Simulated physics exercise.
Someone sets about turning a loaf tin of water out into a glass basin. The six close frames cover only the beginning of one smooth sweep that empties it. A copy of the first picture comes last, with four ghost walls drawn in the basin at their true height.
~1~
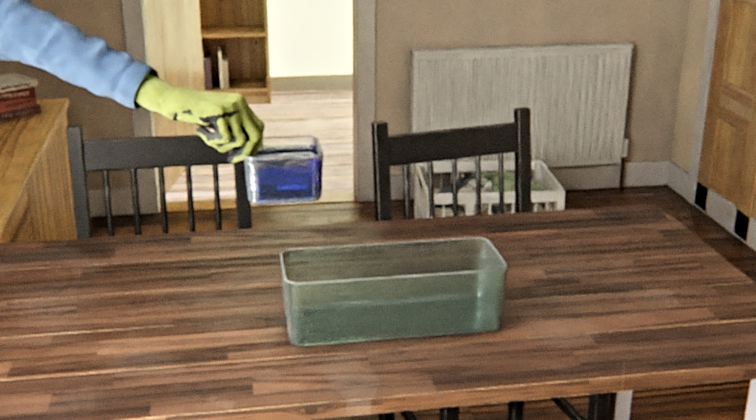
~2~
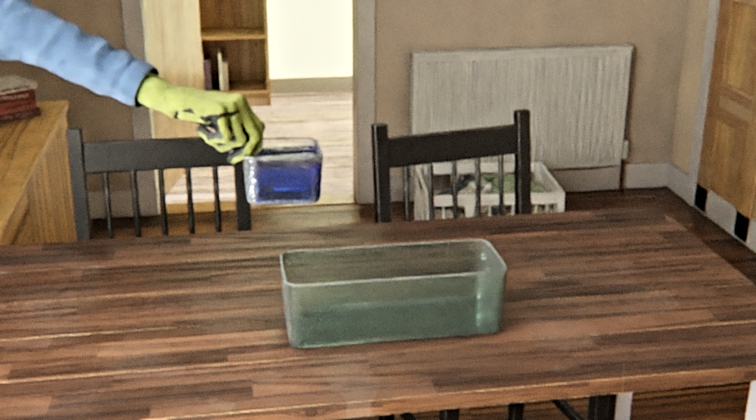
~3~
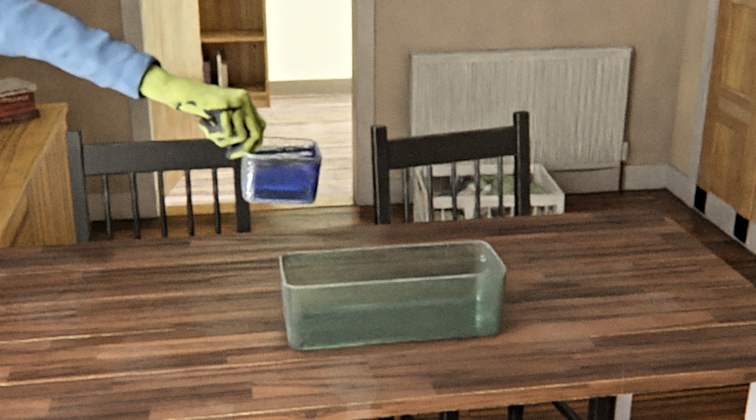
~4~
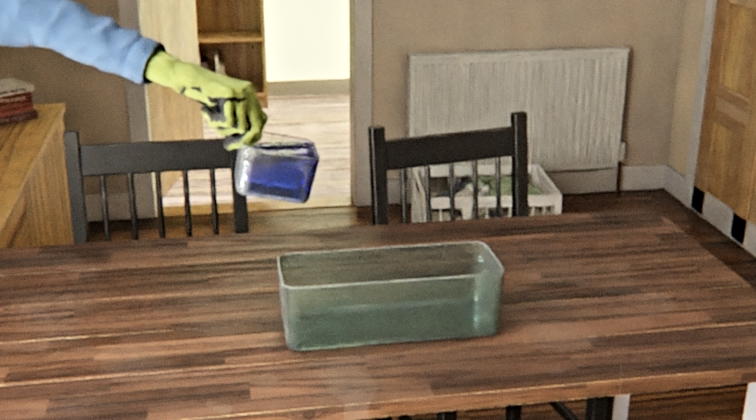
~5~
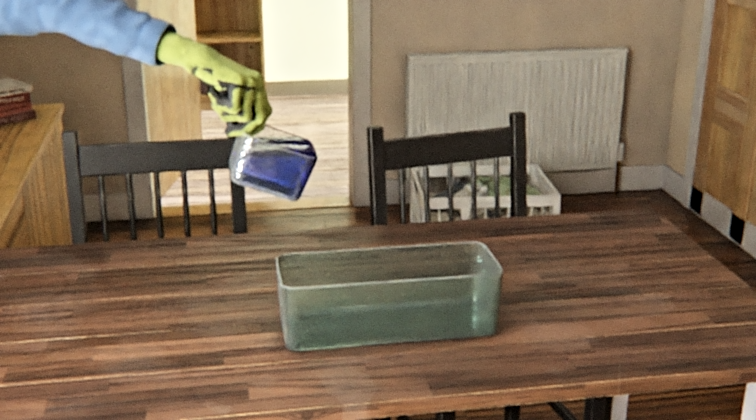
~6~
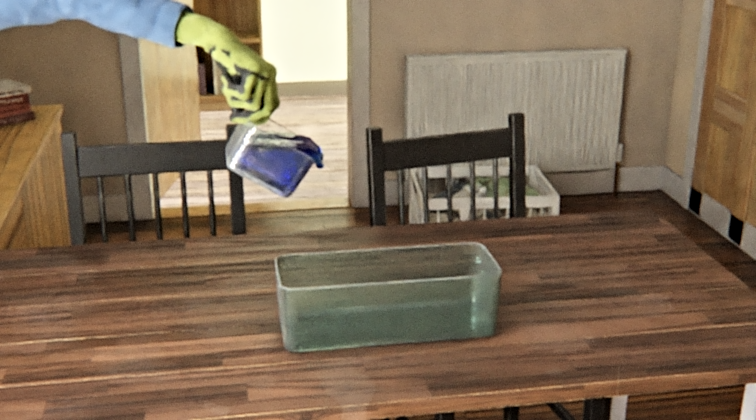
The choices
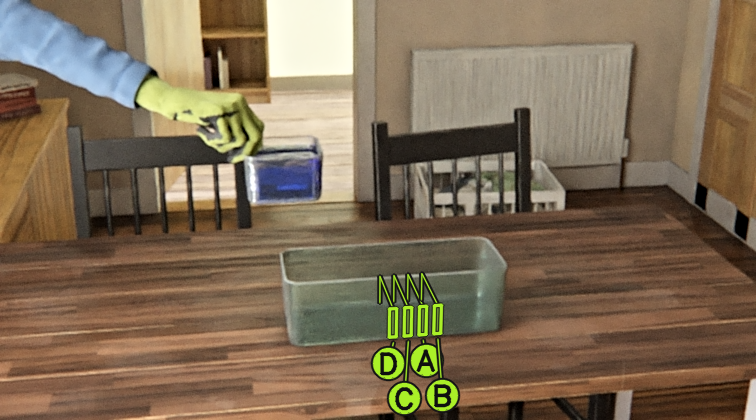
The footage shows a gloved hand holding a small clear container of blue liquid above a larger glass basin on a wooden table, then gradually tilting it to the right until the liquid begins to come over its lip.
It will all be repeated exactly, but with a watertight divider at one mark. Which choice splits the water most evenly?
The best slot is C.
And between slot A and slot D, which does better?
It is D.
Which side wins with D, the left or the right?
More ends on the right.
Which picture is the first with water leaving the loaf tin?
Picture 5.
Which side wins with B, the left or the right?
The left side.
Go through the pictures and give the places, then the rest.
Upright, lip at (318, 145); basin from (289, 344) to (501, 327); nothing has left yet, in the first picture.
Upright, lip at (318, 147); nothing has left yet, in the second picture.
Tipped about 6°, lip at (318, 148); nothing has left yet, in the third picture.
Tipped about 13°, lip at (315, 149); nothing has left yet, in the fourth picture.
Tipped about 22°, lip at (314, 149); water is over the lip, down to (314, 149), in the fifth picture.
Tipped about 33°, lip at (313, 150); water is over the lip, down to (318, 161), in the sixth picture.
On the marked copy, A at (423, 340); B at (437, 338); C at (408, 341); D at (393, 342).
If A is chosen, about 89 % ends left of the wall and 8 % right of it; 3 % is lost outside.
If B is chosen, about 92 % ends left of the wall and 6 % right of it.
If C is chosen, about 48 % ends left of the wall and 49 % right of it; 3 % is lost outside.
If D is chosen, about 26 % ends left of the wall and 71 % right of it; 3 % is lost outside.
